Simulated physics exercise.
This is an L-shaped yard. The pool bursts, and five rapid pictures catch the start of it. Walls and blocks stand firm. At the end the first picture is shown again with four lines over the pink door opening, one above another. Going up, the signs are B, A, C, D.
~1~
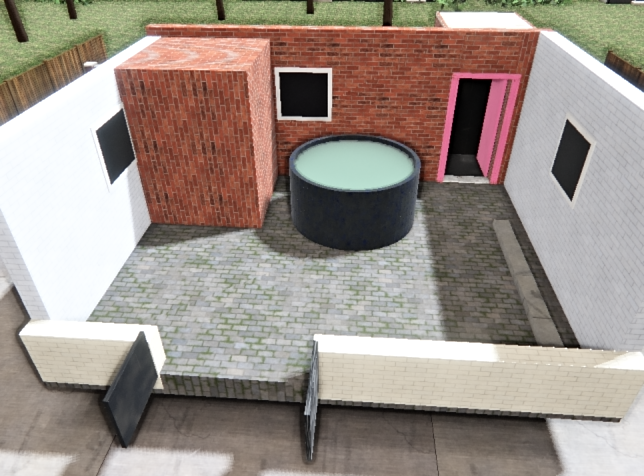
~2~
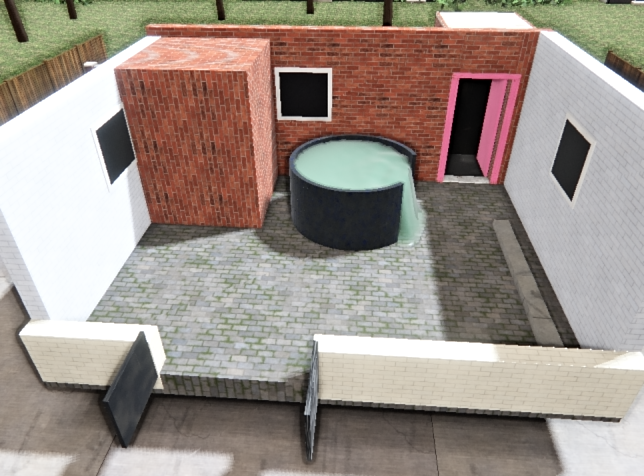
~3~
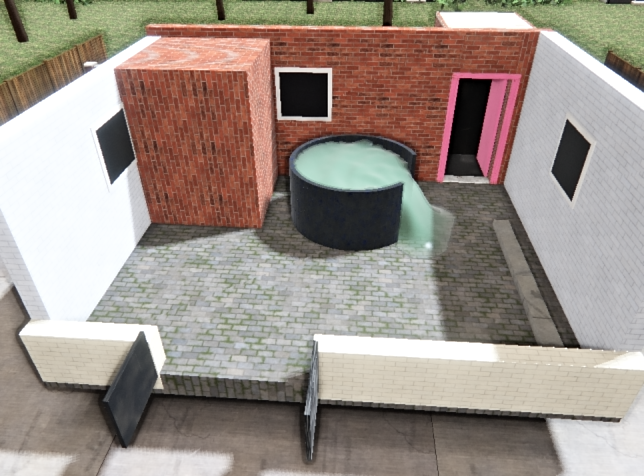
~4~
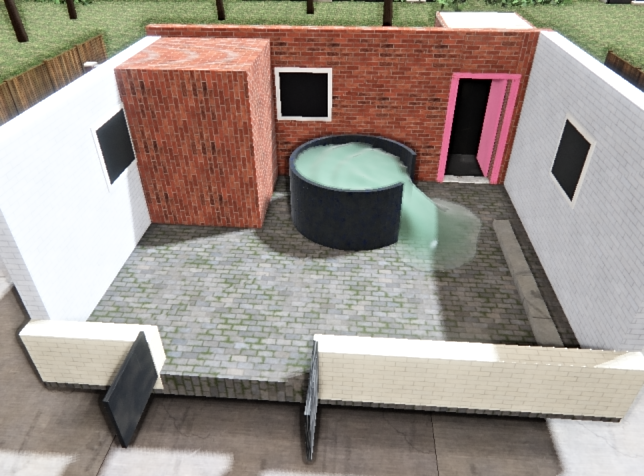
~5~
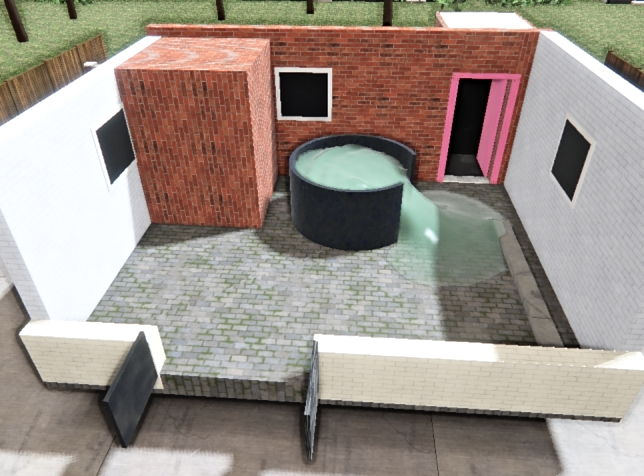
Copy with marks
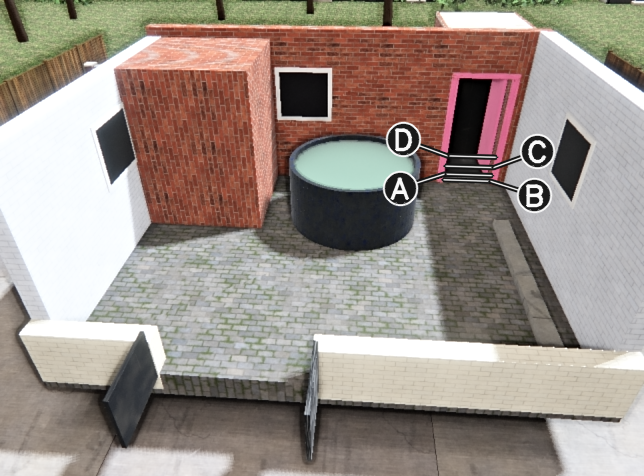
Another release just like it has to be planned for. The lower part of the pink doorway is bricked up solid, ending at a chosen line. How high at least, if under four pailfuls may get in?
C is the one.
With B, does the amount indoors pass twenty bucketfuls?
Yes, it does.
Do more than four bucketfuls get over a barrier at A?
Yes, that goes wrong.
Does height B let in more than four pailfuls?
Yes, it does.
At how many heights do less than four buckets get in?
Two.
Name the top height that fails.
It is A.
On the marked copy, A at (468, 174); B at (467, 180); C at (469, 166); D at (471, 156); from the bottom up B, A, C, D.
For height A, about 10 bucketfuls get in.
For height B, dozens of bucketfuls pour in.
For height C, a bucket or two gets in.
For height D, nothing gets over.
